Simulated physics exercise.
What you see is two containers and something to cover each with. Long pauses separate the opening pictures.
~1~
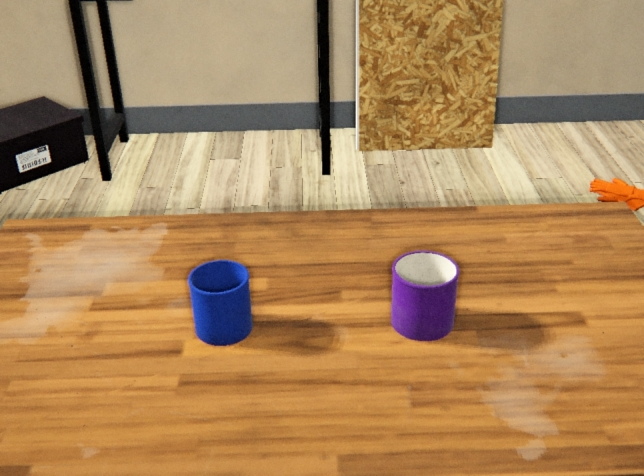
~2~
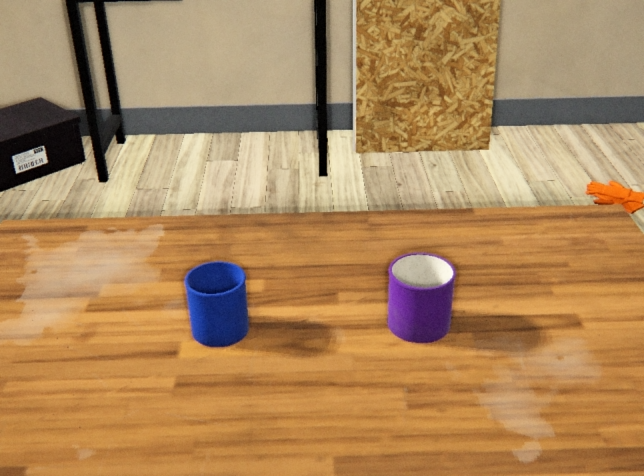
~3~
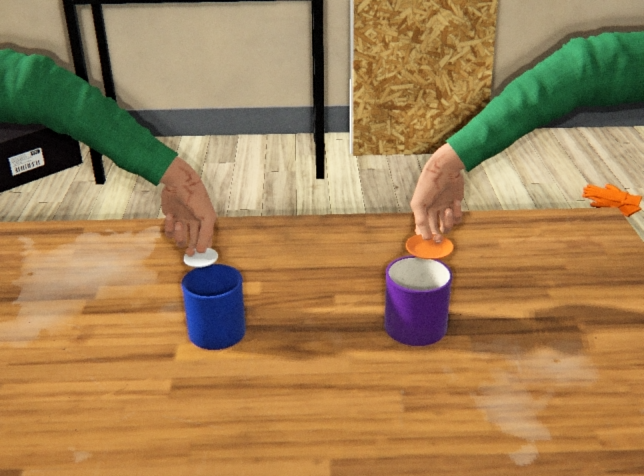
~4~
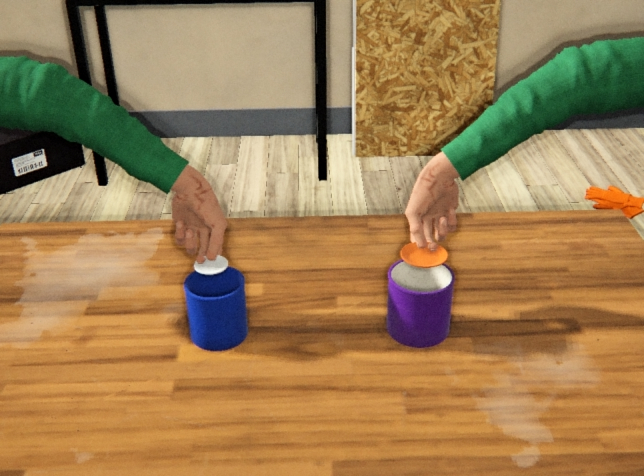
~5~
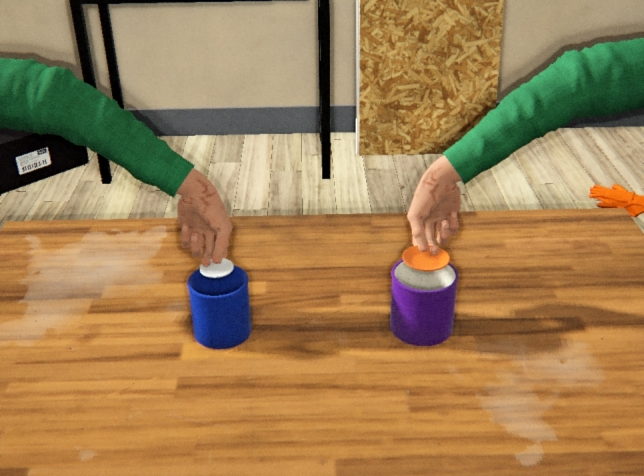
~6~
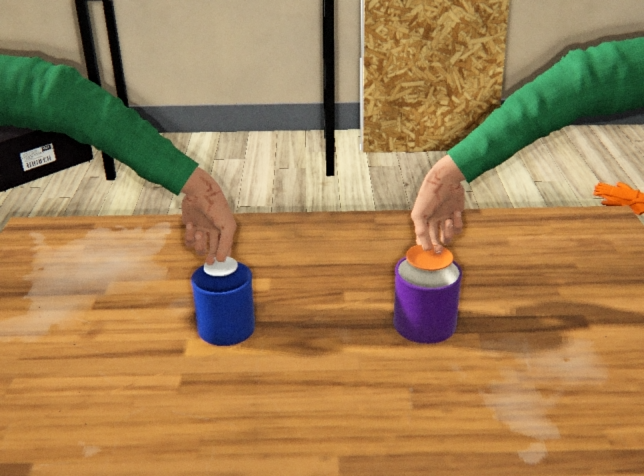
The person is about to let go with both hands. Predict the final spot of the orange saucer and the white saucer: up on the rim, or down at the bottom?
The orange saucer goes down to the bottom. The white saucer goes down to the bottom.
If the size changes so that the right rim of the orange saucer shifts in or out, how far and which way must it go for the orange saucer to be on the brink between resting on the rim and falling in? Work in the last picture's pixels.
Going right by 8 pixels does it.
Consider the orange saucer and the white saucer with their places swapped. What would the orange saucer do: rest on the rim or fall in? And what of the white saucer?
Swapped, the orange saucer tumbles in and the white saucer tumbles in.
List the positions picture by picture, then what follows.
In the first picture, right pot (424, 295).
In the second picture, left beaker (218, 304).
In the third picture, still on the way; orange saucer (430, 248); right pot (417, 300).
In the fourth picture, still on the way; white saucer (212, 266); left beaker (217, 308).
In the fifth picture, still on the way; orange saucer (426, 260); right pot (423, 300).
In the sixth picture, in place, still held; orange saucer (429, 259); white saucer (221, 267); left beaker (224, 303).
Then, 0.14 s later than the last frame, orange saucer shifted about its own width near (428, 283); white saucer shifted about its own width near (223, 291).
Then, 0.20 s later than the last frame, orange saucer dropping near (425, 318); white saucer dropping near (226, 325).
When it is over, the orange saucer slips past the rim, near (425, 319); the white saucer slips past the rim, near (226, 324).
